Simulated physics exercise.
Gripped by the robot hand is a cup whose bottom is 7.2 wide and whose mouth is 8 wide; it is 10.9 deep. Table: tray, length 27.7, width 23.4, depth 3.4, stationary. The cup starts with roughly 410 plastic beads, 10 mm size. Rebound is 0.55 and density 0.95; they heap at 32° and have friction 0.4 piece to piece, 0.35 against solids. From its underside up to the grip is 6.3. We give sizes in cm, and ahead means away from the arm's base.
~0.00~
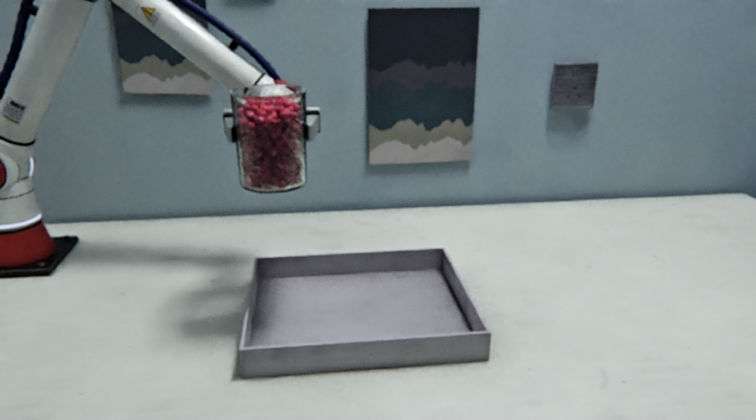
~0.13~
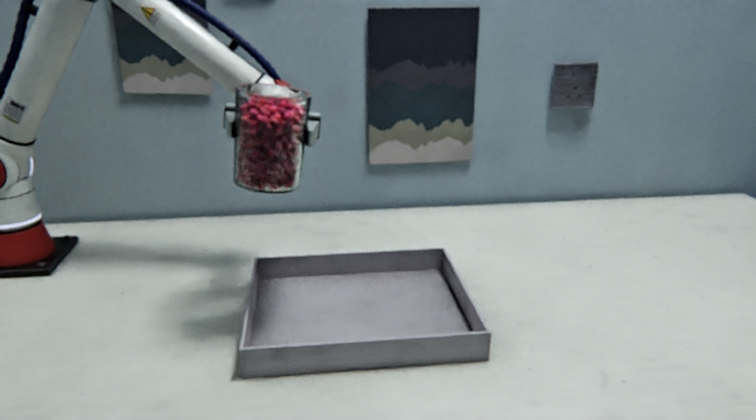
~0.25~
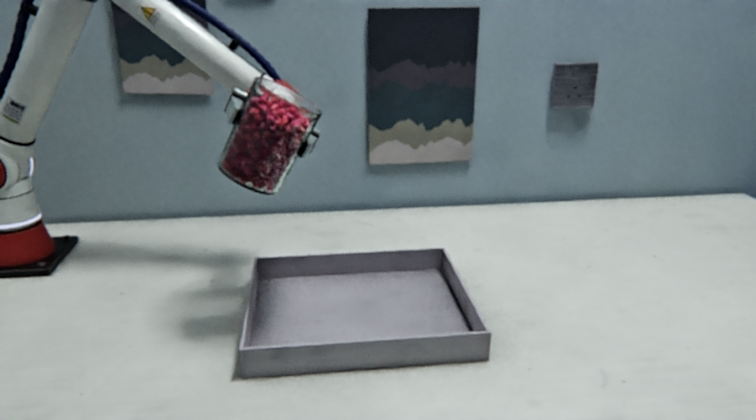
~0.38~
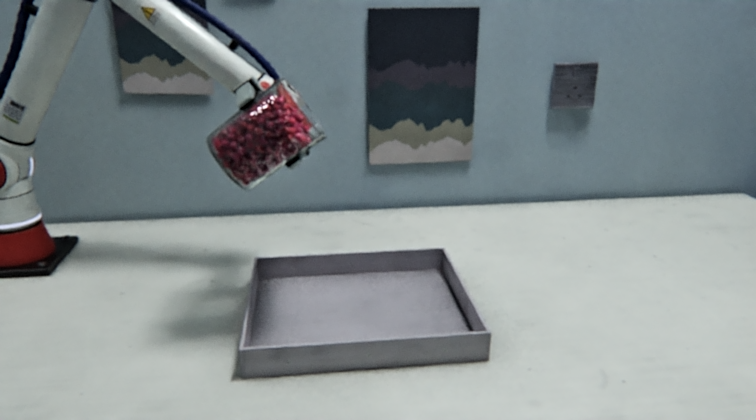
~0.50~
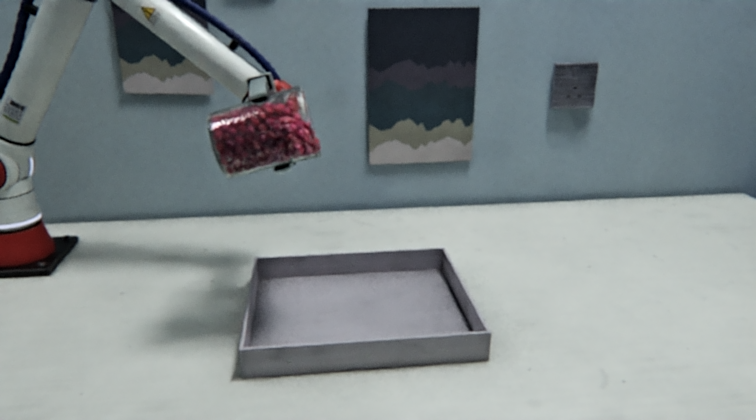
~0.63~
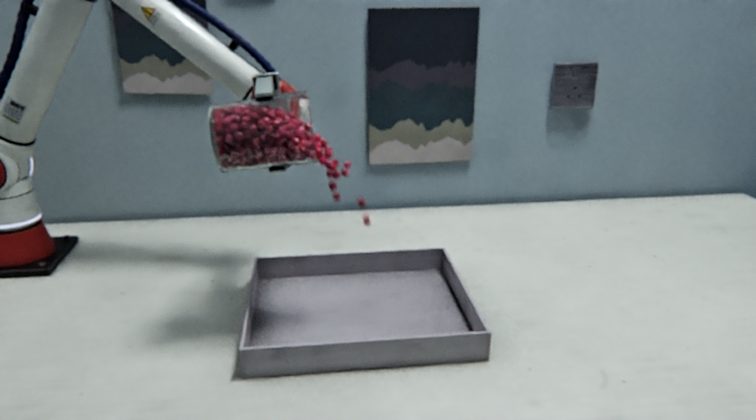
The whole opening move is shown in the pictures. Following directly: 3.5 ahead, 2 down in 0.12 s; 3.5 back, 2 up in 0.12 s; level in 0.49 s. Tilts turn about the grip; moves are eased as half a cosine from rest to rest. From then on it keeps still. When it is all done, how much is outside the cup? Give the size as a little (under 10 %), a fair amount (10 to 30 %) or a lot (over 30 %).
A lot.
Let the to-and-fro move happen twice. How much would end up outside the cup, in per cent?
In that case it would be near 55 percent.
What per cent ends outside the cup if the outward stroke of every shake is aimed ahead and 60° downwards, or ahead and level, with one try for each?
Roughly 20 per cent, then 55 per cent.
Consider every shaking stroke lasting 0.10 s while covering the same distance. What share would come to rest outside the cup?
It would come to around 45 %.
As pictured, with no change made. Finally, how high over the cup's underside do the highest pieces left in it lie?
It reaches close to 7.5 cm in the end.
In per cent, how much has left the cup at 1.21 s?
So far, about 40 in a hundred parts are out.
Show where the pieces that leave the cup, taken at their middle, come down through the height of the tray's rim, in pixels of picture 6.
(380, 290).
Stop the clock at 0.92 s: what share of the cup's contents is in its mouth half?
That share comes to roughly 50 percent.
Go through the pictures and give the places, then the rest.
Cup middle at (271, 139), level; upper third of the load around (270, 121), from x 240 to 300, top at y 105; 411 in the cup, in the first picture.
Cup middle at (270, 139), tilted 8° forward; upper third of the load around (270, 121), from x 240 to 300, top at y 105, in the second picture.
Cup middle at (268, 139), tilted 29° forward; upper third of the load around (269, 122), from x 225 to 305, top at y 100, in the third picture.
Cup middle at (265, 136), tilted 55° forward; upper third of the load around (268, 122), from x 215 to 305, top at y 100, in the fourth picture.
Cup middle at (264, 134), tilted 76° forward; upper third of the load around (260, 122), from x 215 to 315, top at y 105, in the fifth picture.
Cup middle at (264, 133), tilted 84° forward; upper third of the load around (251, 122), from x 220 to 365, top at y 110; 399 in the cup, 12 in flight or on a rim, in the sixth picture.
By 0.92 s, tilted 82° forward, highest piece 26 above the table; 270 in the cup, 38 in the tray, 103 in flight or on a rim.
By 1.21 s, tilted 17° forward, highest piece 29 above the table; 248 in the cup, 154 in the tray, 3 on the table or floor, 6 in flight or on a rim.
By 1.56 s, level, highest piece 26 above the table; 248 in the cup, 160 in the tray, 3 on the table or floor.
By 2.61 s, level, highest piece 26 above the table; 248 in the cup, 160 in the tray, 3 on the table or floor.
Final count, 248 in the cup, 160 in the tray, 3 on the table or floor. That is 40 % outside the cup.
